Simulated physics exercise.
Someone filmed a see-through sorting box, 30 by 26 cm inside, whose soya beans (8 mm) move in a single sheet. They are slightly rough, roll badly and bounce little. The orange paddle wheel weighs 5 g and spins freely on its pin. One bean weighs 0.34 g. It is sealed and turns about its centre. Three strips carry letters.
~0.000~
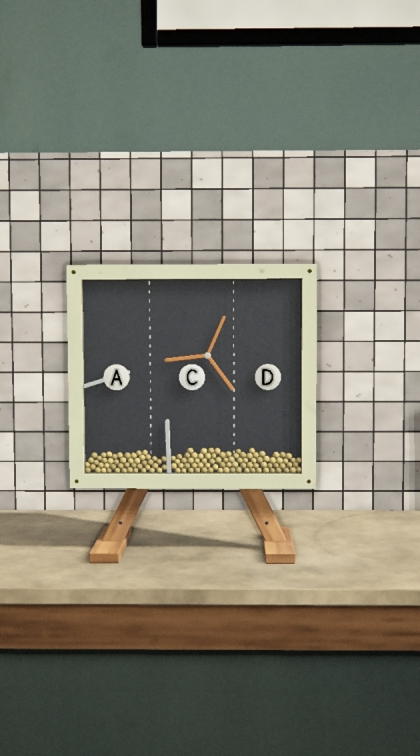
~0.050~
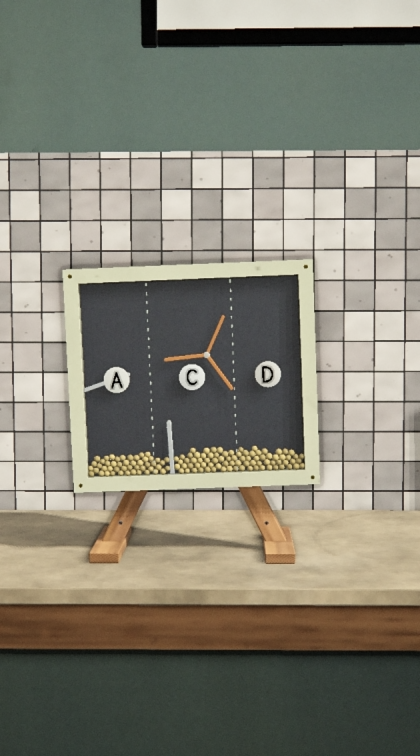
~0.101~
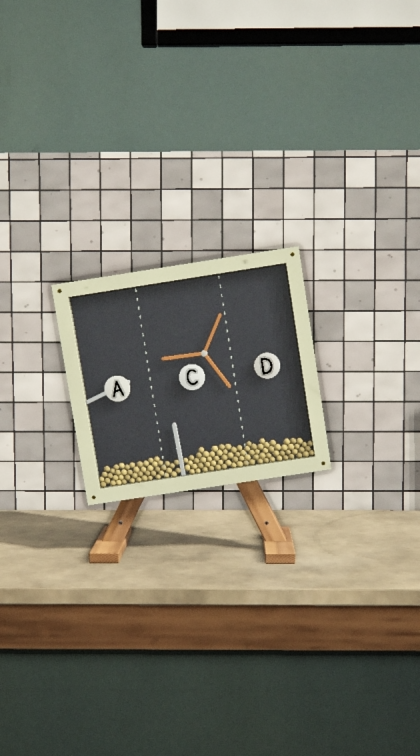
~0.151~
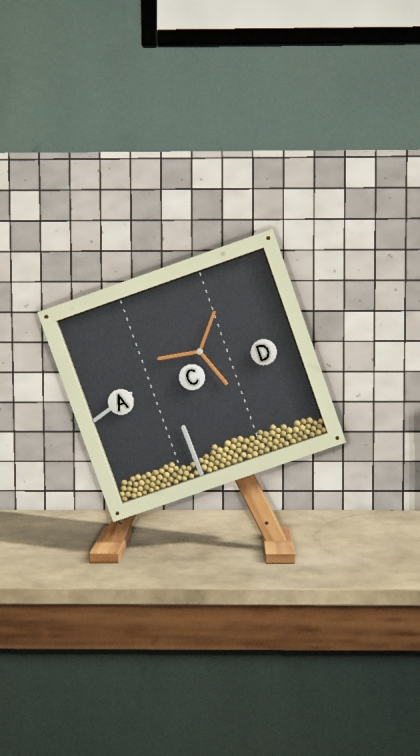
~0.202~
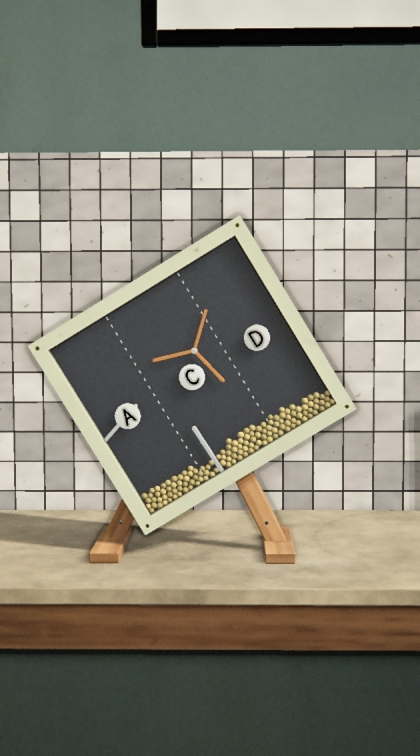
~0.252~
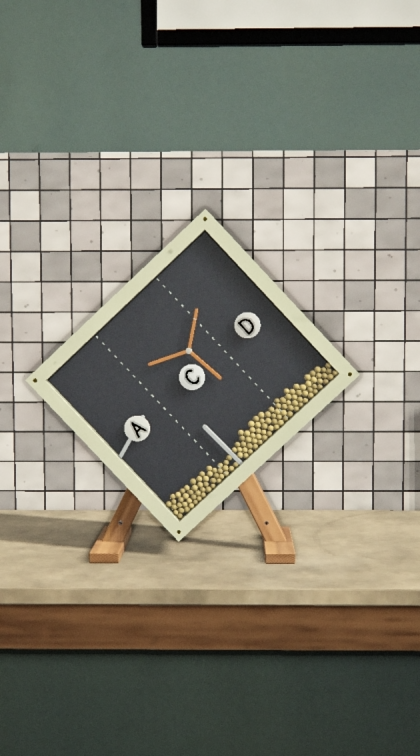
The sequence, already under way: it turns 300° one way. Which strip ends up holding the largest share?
The one marked D.
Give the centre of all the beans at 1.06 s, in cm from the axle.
About 7 cm right and 5 cm below.
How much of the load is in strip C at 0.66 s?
About 45 per cent.
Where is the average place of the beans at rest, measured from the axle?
Some 5 cm right and 12 cm below.
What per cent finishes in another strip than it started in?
About 70 per cent.
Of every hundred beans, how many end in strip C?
Some 0 per cent.
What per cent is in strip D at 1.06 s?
About 20 per cent.
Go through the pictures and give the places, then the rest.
The first frame shows level; about 130 beans; beans centred (193, 463); top one (252, 451); orange paddle wheel (208, 355); A (116, 377), C (192, 377), D (268, 377).
The second frame shows turned 2° anticlockwise; beans centred (196, 463); top one (254, 449).
The third frame shows turned 9° anticlockwise; beans centred (206, 462); top one (293, 441); wall ends (128, 382), (174, 425).
The fourth frame shows turned 19° anticlockwise; beans centred (221, 458); top one (310, 421); orange paddle wheel (200, 352).
The fifth frame shows turned 31° anticlockwise; beans centred (237, 451); top one (327, 394).
The sixth frame shows turned 43° anticlockwise; beans centred (251, 440); top one (328, 366); orange paddle wheel (189, 351); A (137, 429), C (192, 377), D (247, 325).
After 0.66 s, it stands 139° anticlockwise; the beans' middle is 8 cm right of and level with the centre; A 50 %, C 45 %, D 5 %.
After 1.06 s, it has come round 234° anticlockwise; the beans' middle is 7 cm right of and 5 cm below the centre; A 30 %, C 50 %, D 20 %.
After 1.41 s, it has come round 300° anticlockwise; the beans' middle is 7 cm right of and 11 cm below the centre; D 100 %.
All still by 2.6 s, it has come round 300° anticlockwise; A 0 %, C 0 %, D 100 %.
